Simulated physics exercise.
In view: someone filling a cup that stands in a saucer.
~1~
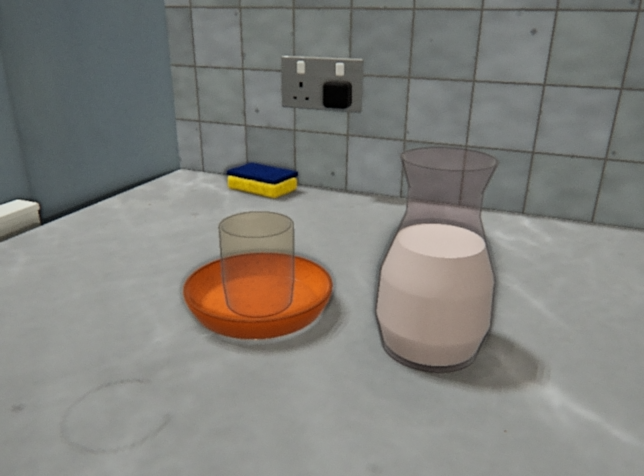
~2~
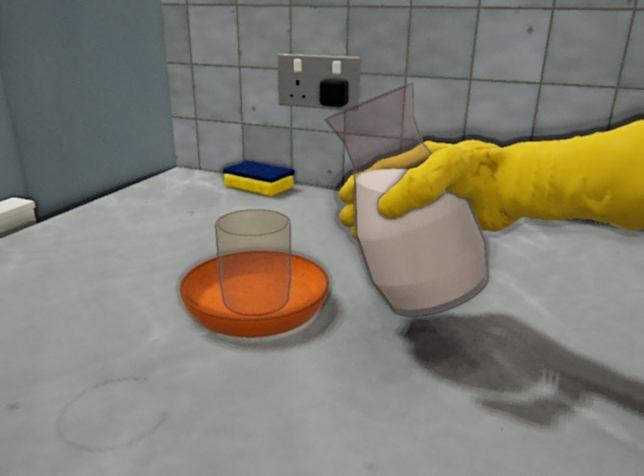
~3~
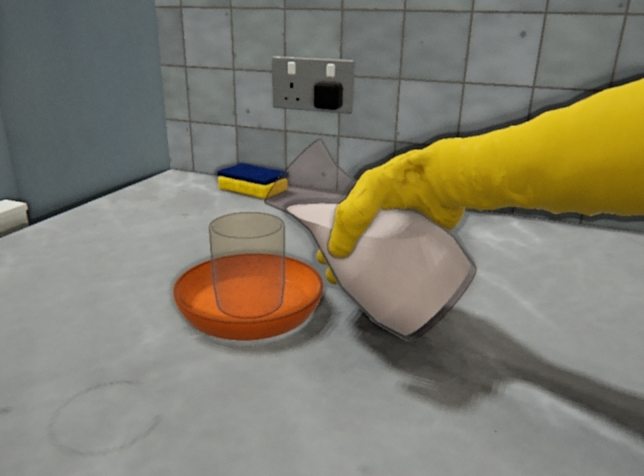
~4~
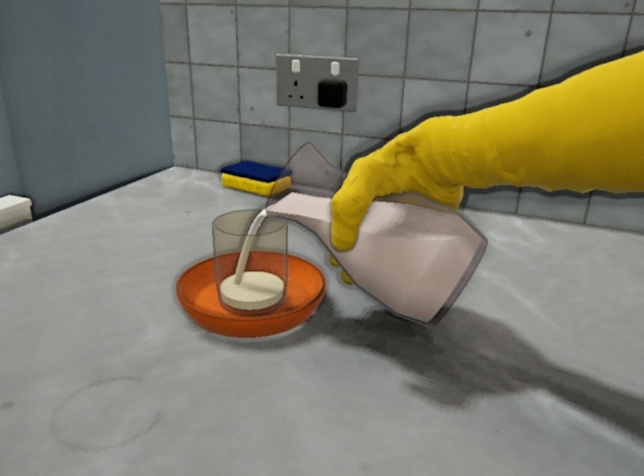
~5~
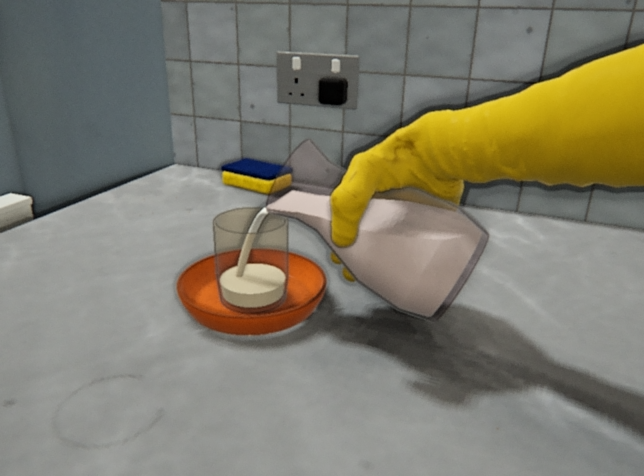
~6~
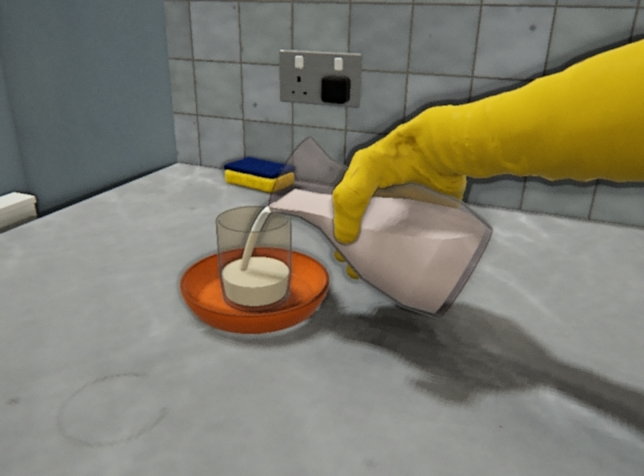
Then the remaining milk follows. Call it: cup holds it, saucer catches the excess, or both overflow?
Both overflow.
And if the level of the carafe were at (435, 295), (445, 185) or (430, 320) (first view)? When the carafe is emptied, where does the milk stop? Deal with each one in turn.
As listed: The saucer catches it, over both, stays in the cup.
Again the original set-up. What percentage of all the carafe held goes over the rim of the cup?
Near 60 percent.
Soon after, the cup is full to the brim; the saucer is wet, with room to spare.
Later, the cup is full to the brim; the saucer is full and running over.
In the end, the cup is full to the brim; the saucer is full and running over.
